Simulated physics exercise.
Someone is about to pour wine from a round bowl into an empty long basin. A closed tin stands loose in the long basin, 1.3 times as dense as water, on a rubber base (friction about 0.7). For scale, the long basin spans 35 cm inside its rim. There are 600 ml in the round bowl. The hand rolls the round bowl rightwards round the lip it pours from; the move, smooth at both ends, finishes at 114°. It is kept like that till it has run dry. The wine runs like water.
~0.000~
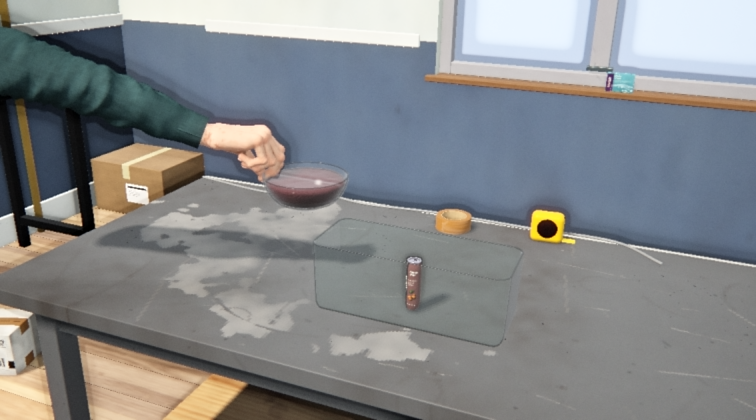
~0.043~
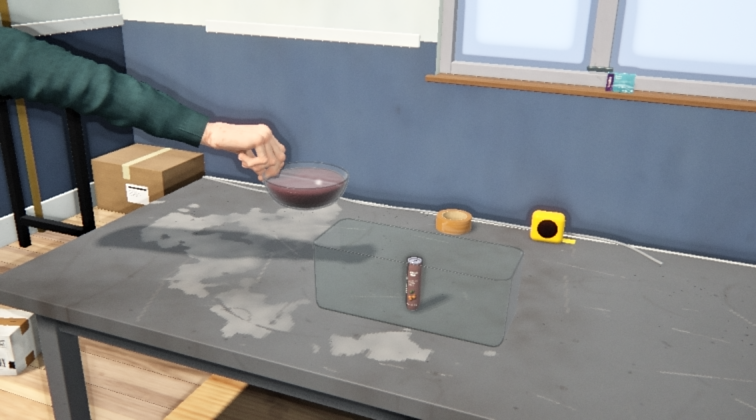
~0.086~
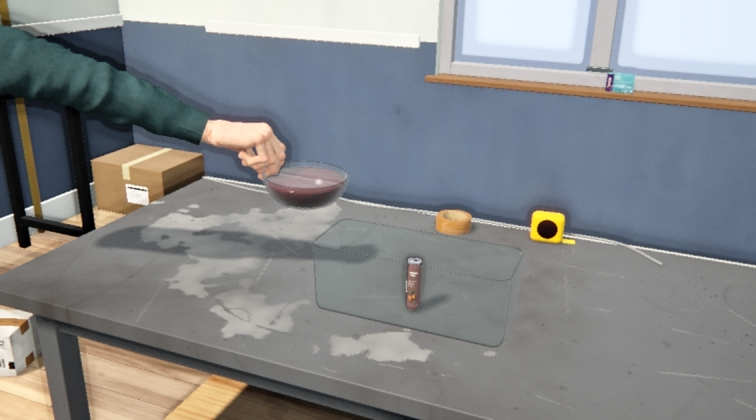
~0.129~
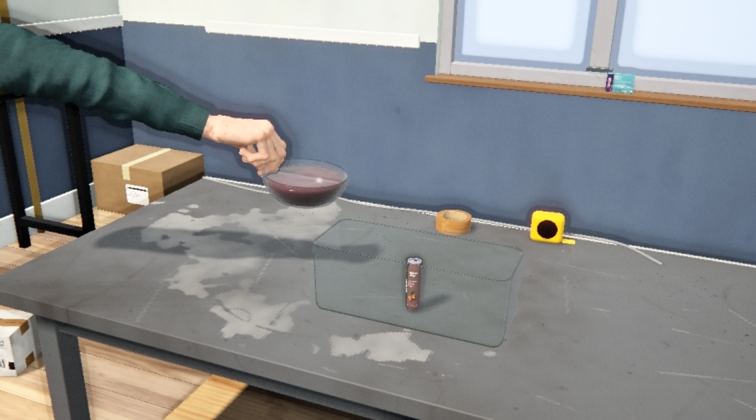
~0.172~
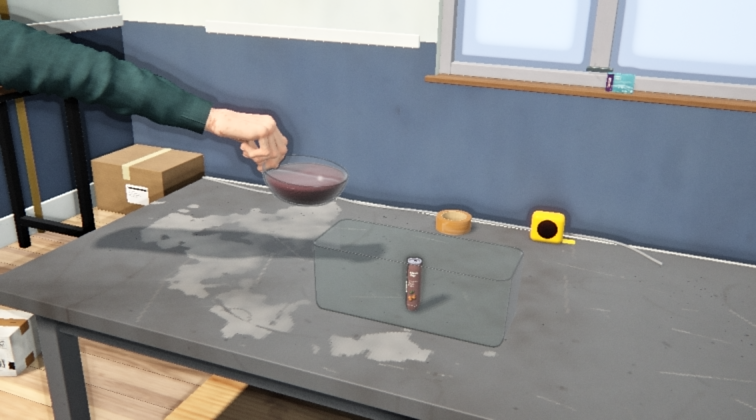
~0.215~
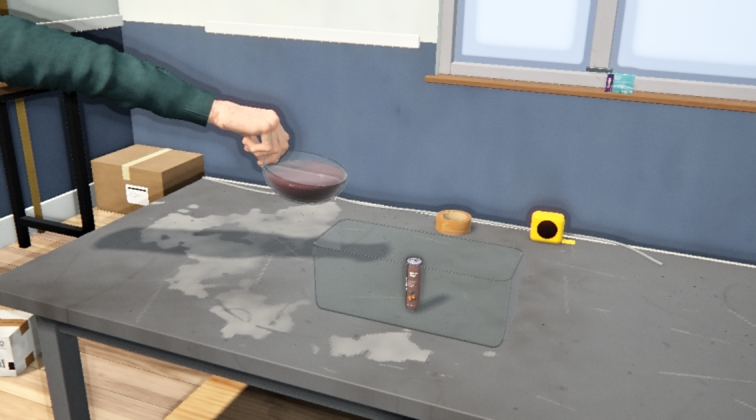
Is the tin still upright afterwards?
The tin goes over.
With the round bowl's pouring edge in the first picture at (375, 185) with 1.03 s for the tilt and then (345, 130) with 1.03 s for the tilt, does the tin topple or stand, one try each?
First it keeps standing; then it stays up.
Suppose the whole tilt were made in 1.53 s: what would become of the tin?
Then it remains upright.
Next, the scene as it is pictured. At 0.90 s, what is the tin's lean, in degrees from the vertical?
About 30°.
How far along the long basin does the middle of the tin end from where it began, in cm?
About 6.0 cm.
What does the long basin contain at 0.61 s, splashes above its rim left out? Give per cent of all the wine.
About 24 per cent.
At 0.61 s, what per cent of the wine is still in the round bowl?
Near 28 in a hundred.
Then, 0.61 s in, the tilt is 73° and 28 per cent is still to pour; the tin stands where it began.
Then, 0.90 s in, the tilt is 110° and 0 per cent is still to pour; the tin leans 30°.
Then, 1.20 s in, the tilt is 114° and 0 per cent is still to pour; the tin lies on its side.
Then, 1.53 s in, the tilt is 114° and 0 per cent is still to pour; the tin lies on its side.
Finally, the tin lies on its side.
